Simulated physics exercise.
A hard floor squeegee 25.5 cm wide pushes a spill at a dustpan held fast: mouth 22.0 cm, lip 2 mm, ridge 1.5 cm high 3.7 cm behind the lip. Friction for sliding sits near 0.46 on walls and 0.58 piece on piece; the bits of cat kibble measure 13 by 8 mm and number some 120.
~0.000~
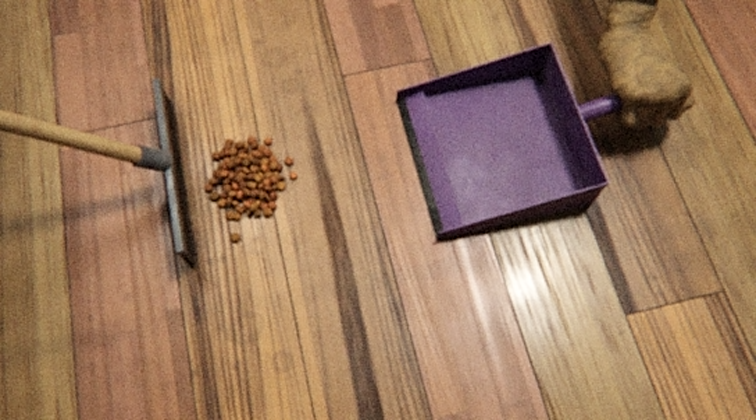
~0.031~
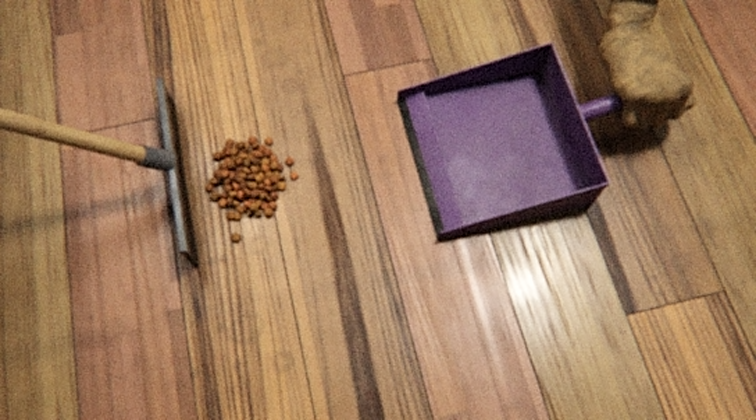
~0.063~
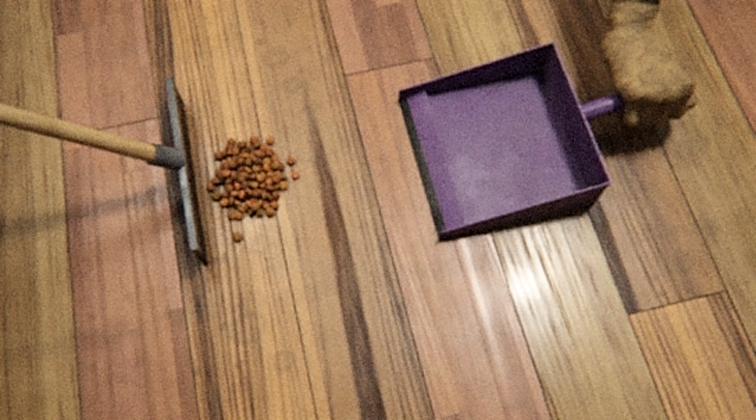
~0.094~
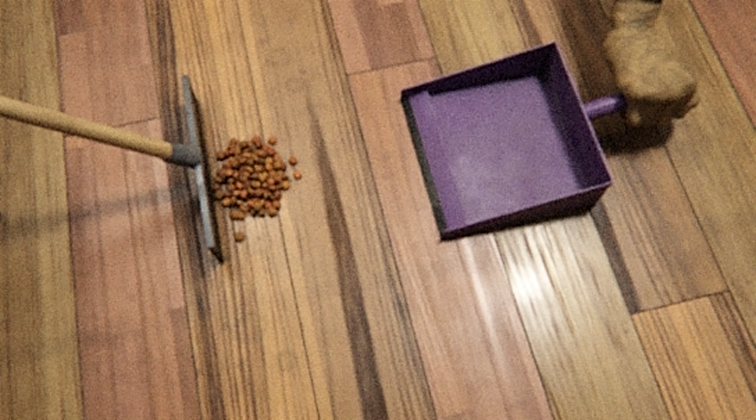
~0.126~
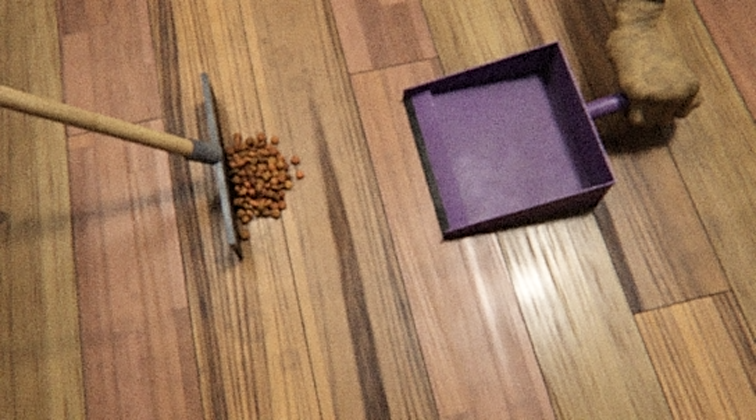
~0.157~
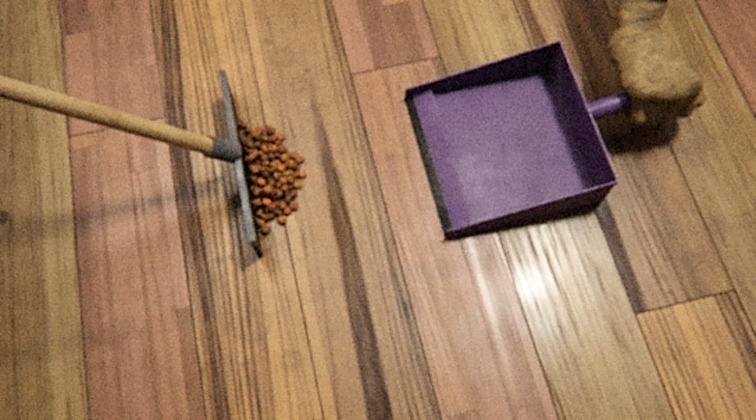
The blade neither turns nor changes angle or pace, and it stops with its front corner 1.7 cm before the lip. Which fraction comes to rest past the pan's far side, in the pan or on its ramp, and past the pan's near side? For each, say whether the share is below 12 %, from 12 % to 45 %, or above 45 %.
Outcome: Far side: A small minority; pan: The dominant share; near side: A small minority.
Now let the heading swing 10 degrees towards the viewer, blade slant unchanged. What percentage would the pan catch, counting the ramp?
55 per cent.
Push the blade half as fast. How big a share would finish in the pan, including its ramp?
Then some 50 in a hundred.
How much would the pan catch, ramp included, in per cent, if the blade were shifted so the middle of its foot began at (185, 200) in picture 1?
It would come to about 60 in a hundred.
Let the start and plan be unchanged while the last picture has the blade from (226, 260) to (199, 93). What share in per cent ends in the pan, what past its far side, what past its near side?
Per cent by place - pan 30, far side 0, near side 15.
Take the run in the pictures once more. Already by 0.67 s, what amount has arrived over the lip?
Some 65 in a hundred by that moment.
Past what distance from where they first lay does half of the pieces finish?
About 26 cm.
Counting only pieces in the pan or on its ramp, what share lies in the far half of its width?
Something like 60 in a hundred.
After 0.32 s, middle of the blade 13 cm from the lip; 0 % over the lip, far side 5 %, near side 0 %.
After 0.43 s, middle of the blade 5 cm from the lip; 0 % over the lip, far side 5 %, near side 0 %.
After 0.67 s, middle of the blade 2 cm from the lip; 65 % over the lip, far side 5 %, near side 0 %.
In the end, at 1.2 s, far side 5 %, pan 65 %, near side 0 %, in front of the lip or behind the blade 30 %.
